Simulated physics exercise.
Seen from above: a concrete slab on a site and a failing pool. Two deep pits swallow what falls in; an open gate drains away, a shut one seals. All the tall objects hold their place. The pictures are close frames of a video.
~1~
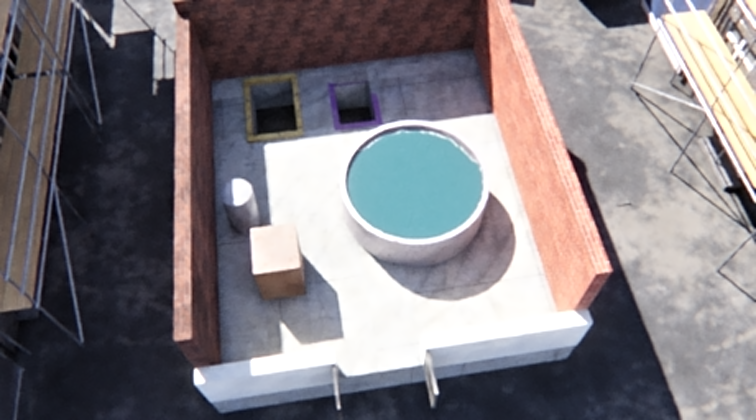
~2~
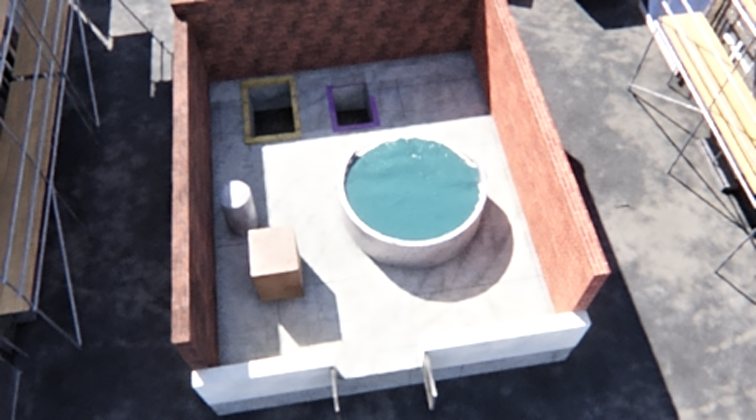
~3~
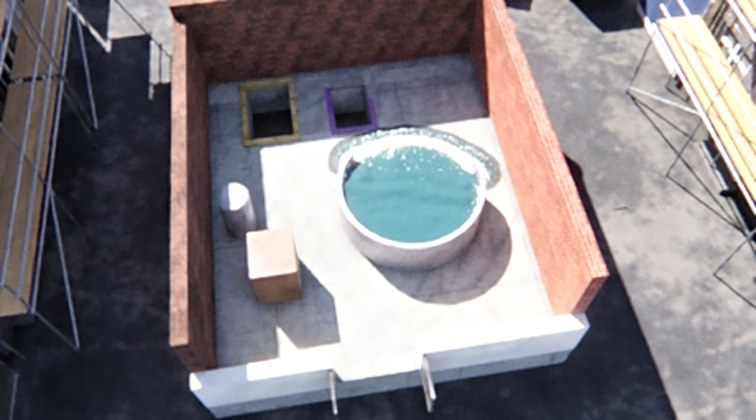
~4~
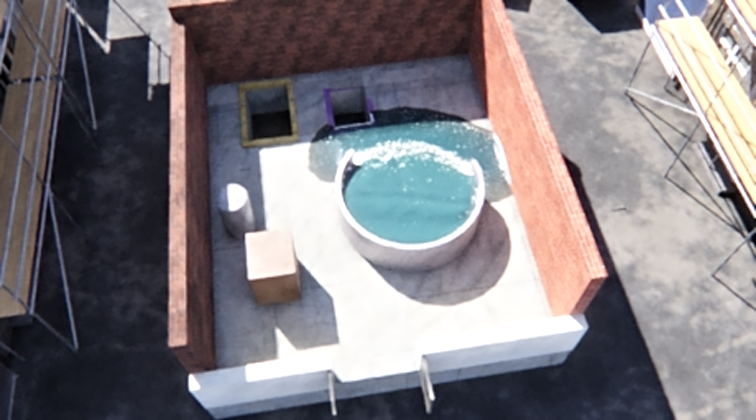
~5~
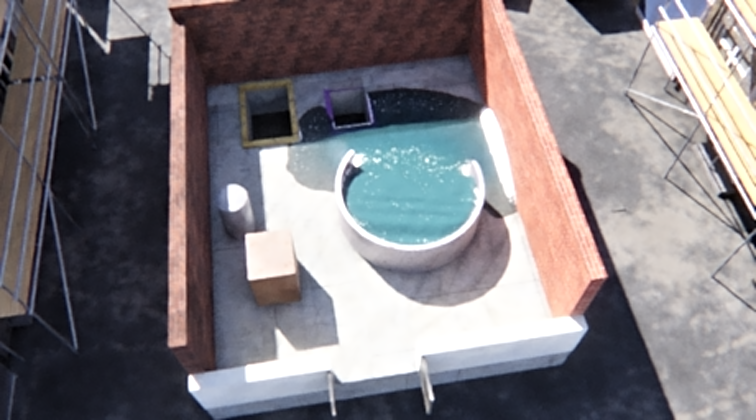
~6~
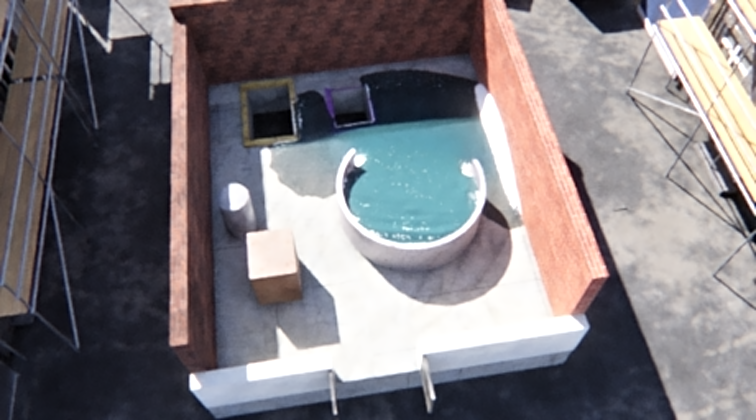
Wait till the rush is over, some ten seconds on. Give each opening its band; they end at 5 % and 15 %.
The gate takes less than 5 %; the purple pit takes more than 15 %; the yellow pit takes between 5 and 15 %.
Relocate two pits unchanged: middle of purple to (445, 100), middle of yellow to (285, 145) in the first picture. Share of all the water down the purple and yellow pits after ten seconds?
Roughly, in per cent: Purple 55, yellow 6.
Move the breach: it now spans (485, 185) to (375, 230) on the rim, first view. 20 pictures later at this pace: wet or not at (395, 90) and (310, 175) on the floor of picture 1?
As listed: Free of water, dry.
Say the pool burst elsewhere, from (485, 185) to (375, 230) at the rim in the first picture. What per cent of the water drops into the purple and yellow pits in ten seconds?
Per cent: Purple 10, yellow 2.
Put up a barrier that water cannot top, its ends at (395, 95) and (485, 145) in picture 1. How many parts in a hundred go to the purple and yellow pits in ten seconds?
Per cent: Purple 50, yellow 8.
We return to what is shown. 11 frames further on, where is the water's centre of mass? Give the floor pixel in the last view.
Close to (415, 142).
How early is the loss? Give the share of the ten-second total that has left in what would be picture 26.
Some 55 per cent.
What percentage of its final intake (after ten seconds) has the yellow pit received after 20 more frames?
Roughly 55 per cent.
A moment on, water covers 40 % of the floor; the gate 0 %, the purple pit 7 %, the yellow pit 1 %.
Next, water covers 45 % of the floor; the gate 0 %, the purple pit 12 %, the yellow pit 2 %.
Then, water covers 50 % of the floor; the gate 0 %, the purple pit 26 %, the yellow pit 6 %.
Later, water covers 70 % of the floor; the gate 0 %, the purple pit 40 %, the yellow pit 11 %.
In the end, water covers 95 % of the floor; the gate 1 %, the purple pit 47 %, the yellow pit 11 %.
